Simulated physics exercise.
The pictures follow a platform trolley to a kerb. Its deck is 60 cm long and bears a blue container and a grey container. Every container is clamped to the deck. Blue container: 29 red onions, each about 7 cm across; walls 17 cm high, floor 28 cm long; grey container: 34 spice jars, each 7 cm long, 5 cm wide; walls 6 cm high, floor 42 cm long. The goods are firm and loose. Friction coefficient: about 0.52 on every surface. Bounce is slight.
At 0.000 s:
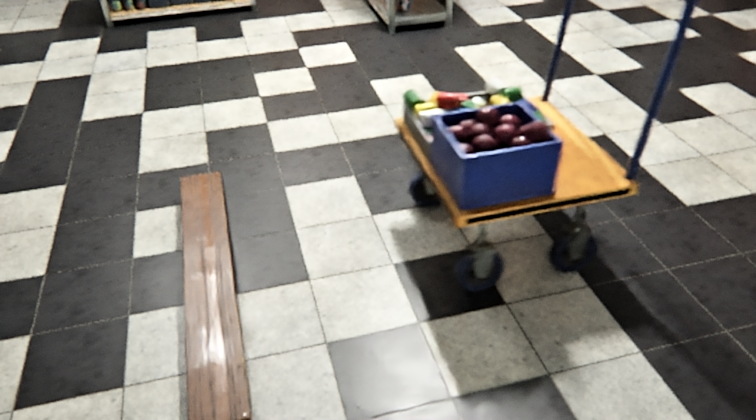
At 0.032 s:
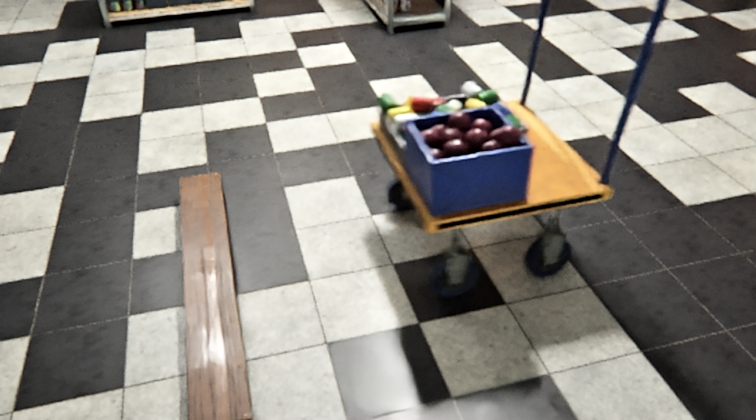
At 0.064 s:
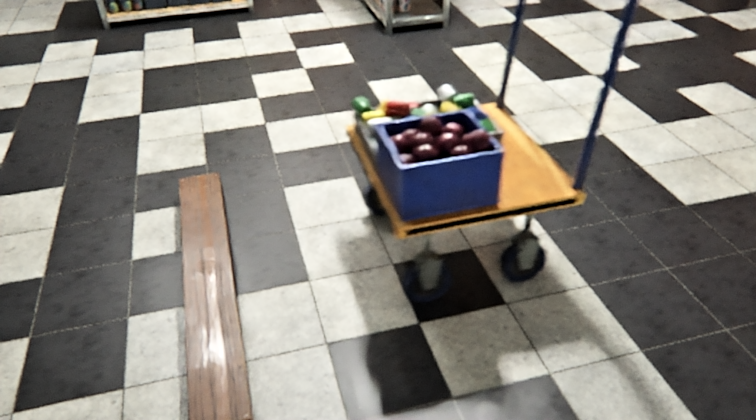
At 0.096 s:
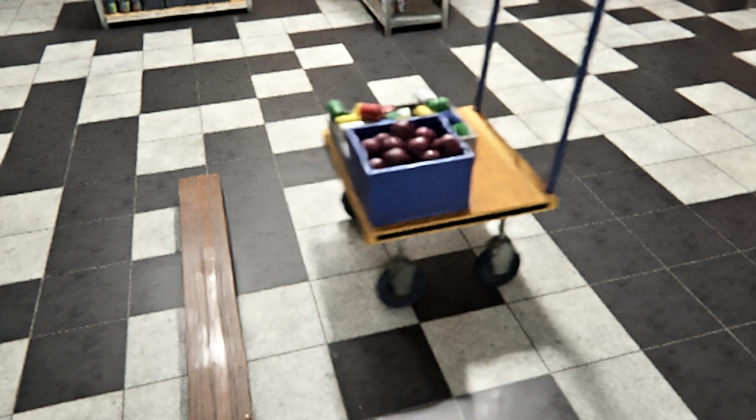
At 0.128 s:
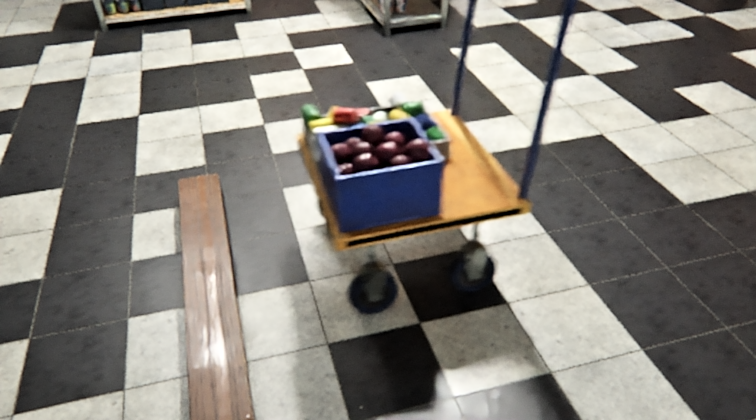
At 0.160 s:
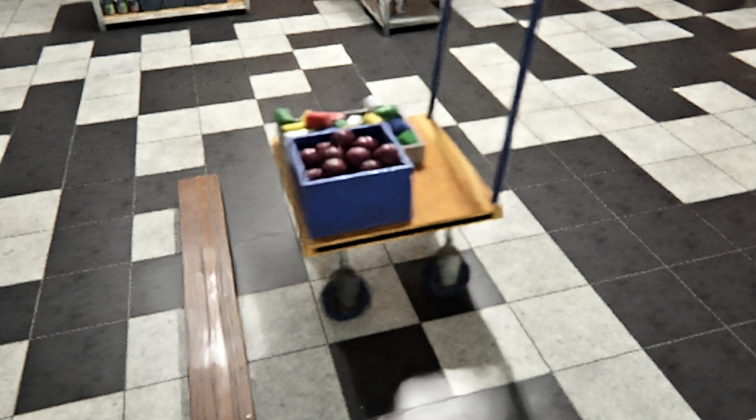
Platform trolley carrying a blue container of dark red onions and colourful jars rolling leftward across a checkered floor towards a wooden strip.
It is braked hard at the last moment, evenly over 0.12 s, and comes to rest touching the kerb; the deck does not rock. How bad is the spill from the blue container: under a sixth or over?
Out of the blue container go fewer than one in six of the red onions.
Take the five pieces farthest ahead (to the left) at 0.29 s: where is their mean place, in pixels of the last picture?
Around (210, 146).
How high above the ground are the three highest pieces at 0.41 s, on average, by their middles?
Roughly 70 cm.
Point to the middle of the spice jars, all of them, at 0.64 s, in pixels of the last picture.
Near (226, 149).
After 0.19 s, the brake bites.
After 0.29 s, blue container 29 in, 0 out and grey container 33 in, 1 out.
After 0.41 s, blue container 29 in, 0 out and grey container 26 in, 8 out.
After 0.64 s, blue container 27 in, 2 out and grey container 15 in, 19 out.
Outcome (at 1.14 s), blue container 27 in, 2 out and grey container 16 in, 18 out. Asked share, 2 of 29, 7 per cent.
